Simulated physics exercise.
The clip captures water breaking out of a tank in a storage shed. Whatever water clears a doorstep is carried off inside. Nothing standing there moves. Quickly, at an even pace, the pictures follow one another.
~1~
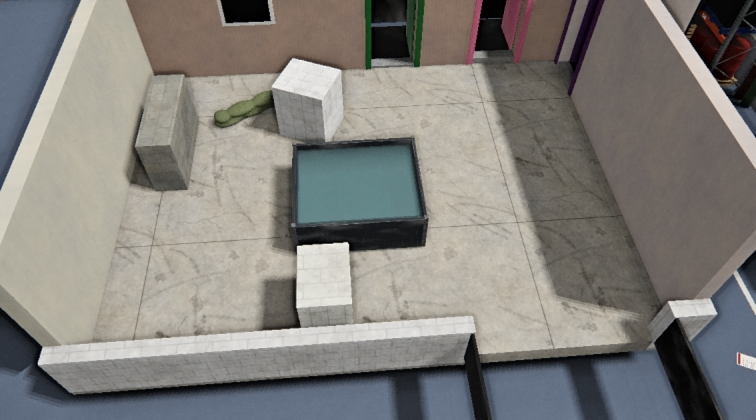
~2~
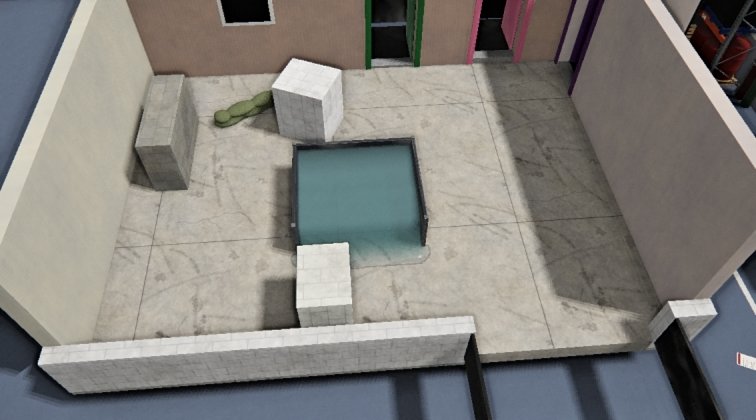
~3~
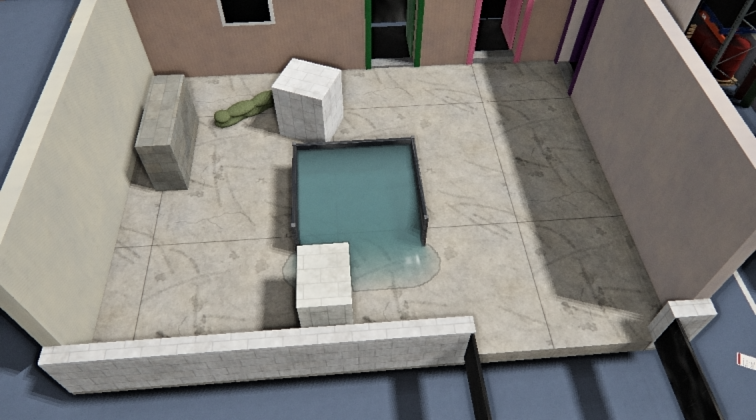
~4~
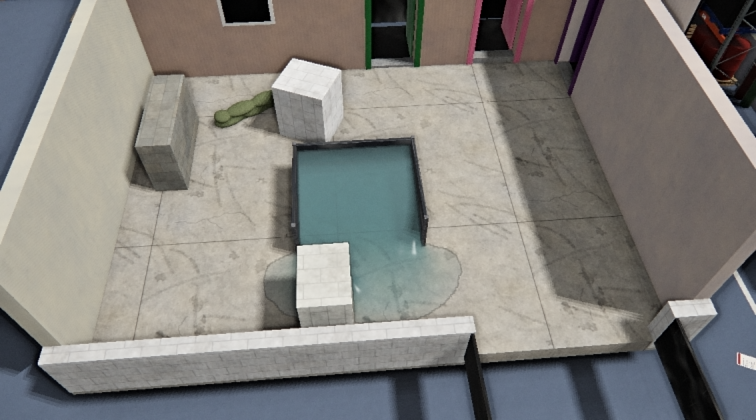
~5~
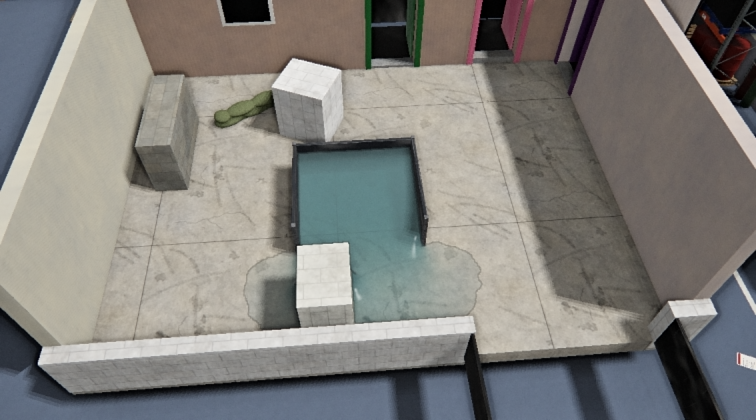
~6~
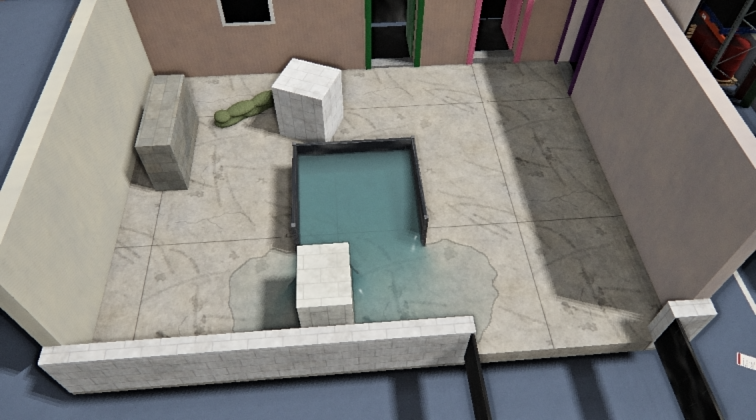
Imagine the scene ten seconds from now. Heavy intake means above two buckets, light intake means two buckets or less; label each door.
Labels: Purple door: Light, green door: Light, pink door: Light.
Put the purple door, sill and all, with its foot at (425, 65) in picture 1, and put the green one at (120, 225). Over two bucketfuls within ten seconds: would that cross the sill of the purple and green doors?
Result - the purple door stays within limits while the green door stays within limits.
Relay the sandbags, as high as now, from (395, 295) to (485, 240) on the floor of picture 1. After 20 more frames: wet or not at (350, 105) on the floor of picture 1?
At that place: Not flooded.
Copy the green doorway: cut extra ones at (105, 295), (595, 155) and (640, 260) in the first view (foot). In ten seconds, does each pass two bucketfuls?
Above, below, above.
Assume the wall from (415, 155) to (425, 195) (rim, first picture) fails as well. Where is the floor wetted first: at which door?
It's the door marked purple.
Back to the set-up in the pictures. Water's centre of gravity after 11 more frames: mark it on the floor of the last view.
Around pixel (357, 275).
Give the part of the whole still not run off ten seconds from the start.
My figure: Some 74 per cent.
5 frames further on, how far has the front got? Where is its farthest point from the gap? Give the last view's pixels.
(140, 363).
A moment on, water covers 20 % of the floor; the purple door not reached, the green door not reached, the pink door not reached.
Next, water covers 30 % of the floor; the purple door not reached, the green door not reached, the pink door not reached.
Then, water covers 40 % of the floor; the purple door not reached, the green door not reached, the pink door not reached.
Later, water covers 60 % of the floor; the purple door wet at the sill, nothing in, the green door not reached, the pink door wet at the sill, nothing in.
In the end, water covers 85 % of the floor; the purple door wet at the sill, nothing in, the green door wet at the sill, nothing in, the pink door wet at the sill, nothing in.
